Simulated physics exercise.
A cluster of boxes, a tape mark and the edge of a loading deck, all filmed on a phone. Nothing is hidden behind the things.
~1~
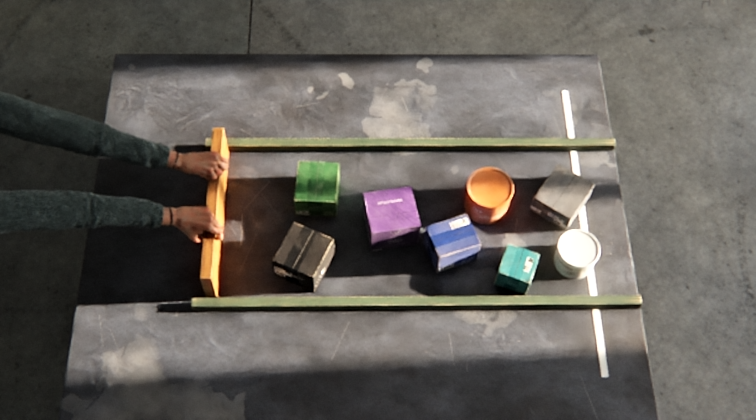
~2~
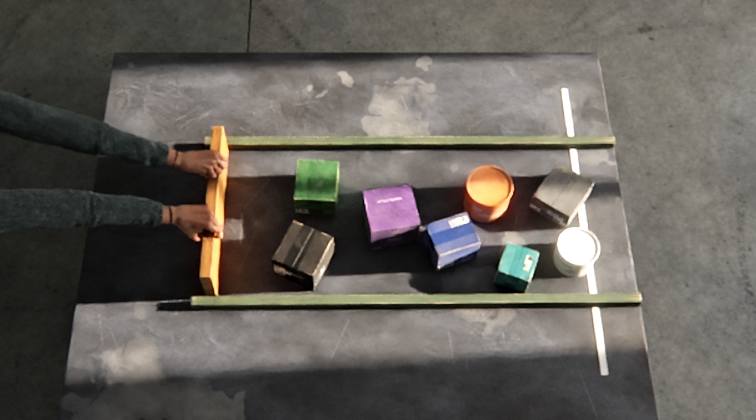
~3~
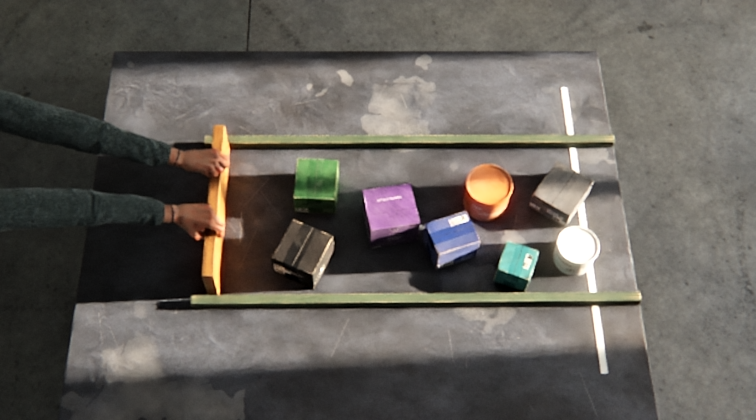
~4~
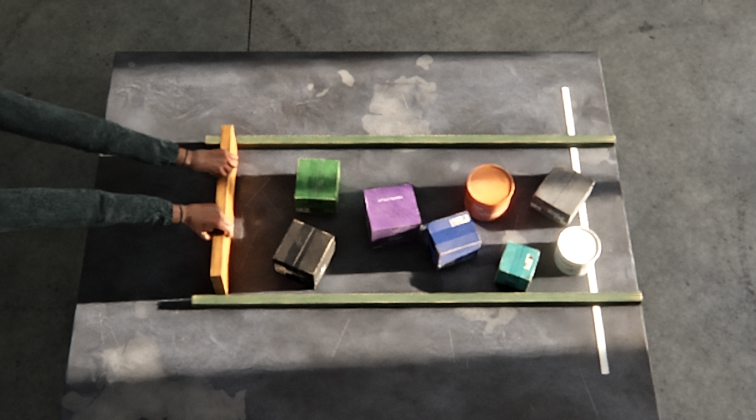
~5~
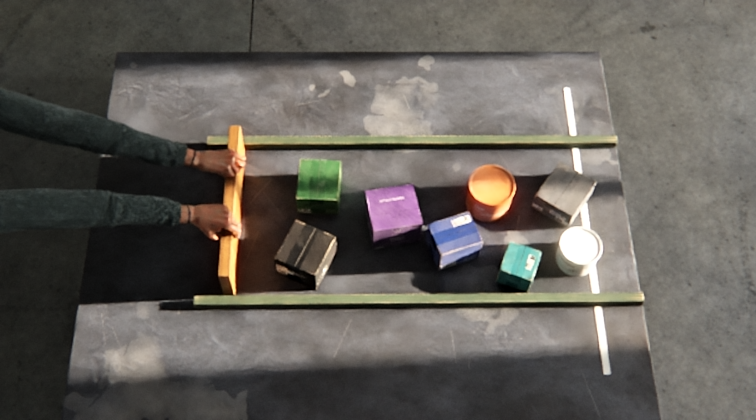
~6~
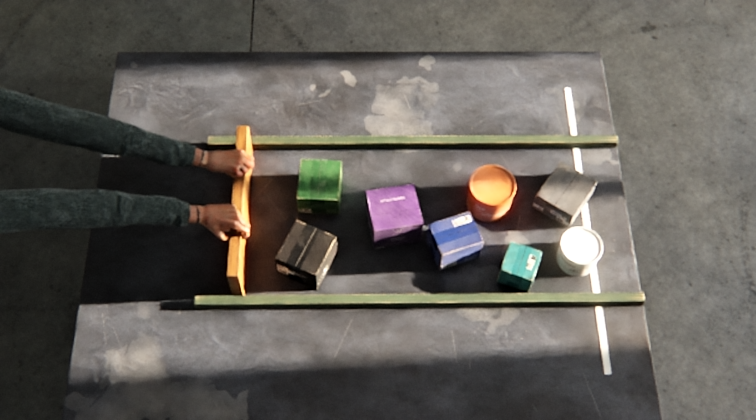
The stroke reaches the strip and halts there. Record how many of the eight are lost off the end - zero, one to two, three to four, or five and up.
Looks to me like the count going over is upwards of four.
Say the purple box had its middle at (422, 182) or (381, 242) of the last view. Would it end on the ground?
Lab note: Purple box, try one goes down; try two goes down.
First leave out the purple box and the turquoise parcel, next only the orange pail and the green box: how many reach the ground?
Taking the two tries in turn, it comes to 4 and 4.
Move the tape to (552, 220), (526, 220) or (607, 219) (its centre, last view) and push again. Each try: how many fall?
So, reaching the ground: 3, then 2, then 6.
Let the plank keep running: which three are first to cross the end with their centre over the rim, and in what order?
Earliest first: Grey parcel, orange pail, white pail.
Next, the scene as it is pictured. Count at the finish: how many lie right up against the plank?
2 are in contact with it.
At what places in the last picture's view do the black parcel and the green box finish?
The black parcel ends at (616, 246) and the green box at (605, 183).
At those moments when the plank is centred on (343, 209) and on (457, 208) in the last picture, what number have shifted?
Counts: 4, 8.
Early on, none off yet; white pail at rest near (579, 252); grey parcel at rest near (565, 195); turquoise parcel at rest near (519, 267).
A while later, none off yet; white pail travelled about its own width near (604, 242); grey parcel travelled about its own width near (622, 200); turquoise parcel travelled well along near (580, 272).
Finally, the number that fall off is five or more; lost, purple box, blue parcel, orange pail, turquoise parcel, grey parcel and white pail.
